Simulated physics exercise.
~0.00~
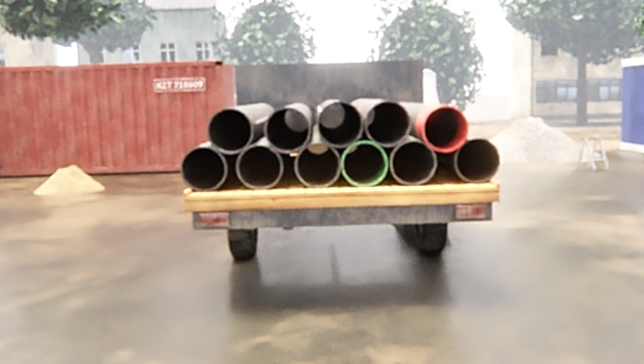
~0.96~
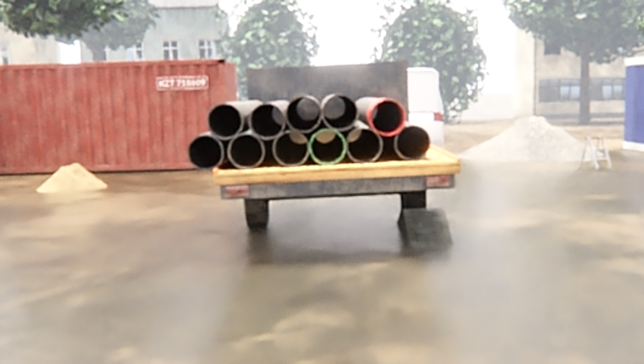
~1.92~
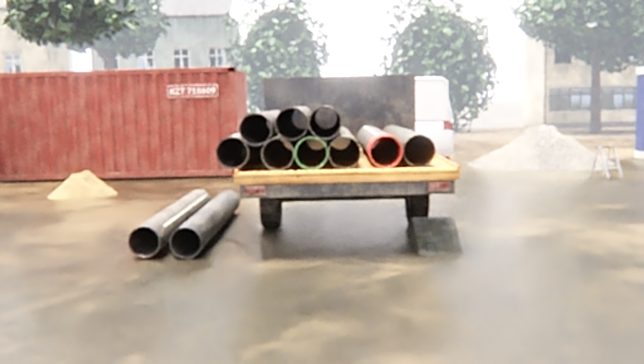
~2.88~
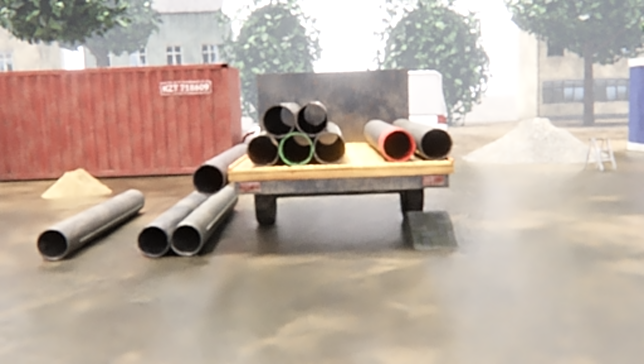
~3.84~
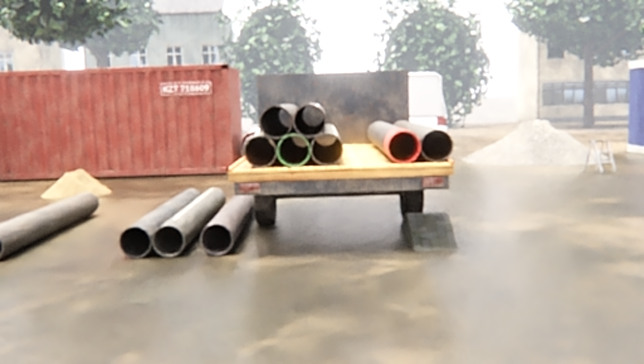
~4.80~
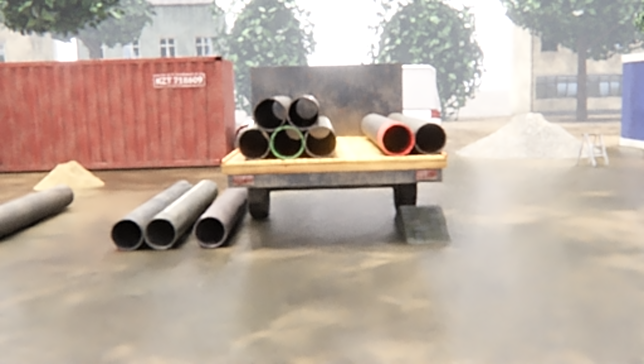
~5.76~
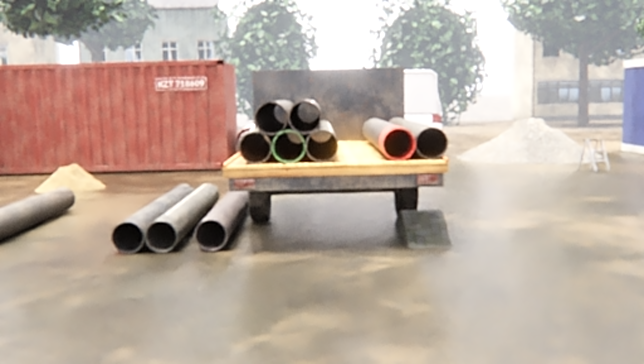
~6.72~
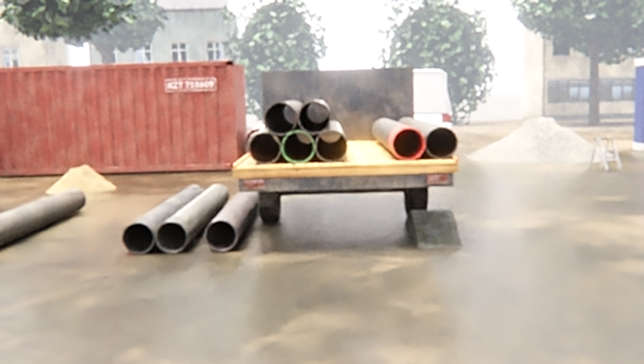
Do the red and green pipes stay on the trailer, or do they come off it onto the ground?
Both stay on the trailer. The red pipe ends up lying toward the right of the deck, and the green one remains in the small stack on the left.
A flatbed trailer stacked with dark hollow pipes, one red and one green, is seen from behind in a wet yard with a red container, sandy heaps and trees beyond. It moves away and its right wheel goes over a low dark block, tipping the load left. Pipes slide and roll off the left side, while the red one drops from the upper row onto the deck. More pipes follow, one rolling far to the left. The trailer stands still with four pipes on the ground, the green one in a small stack and the red one near the right.
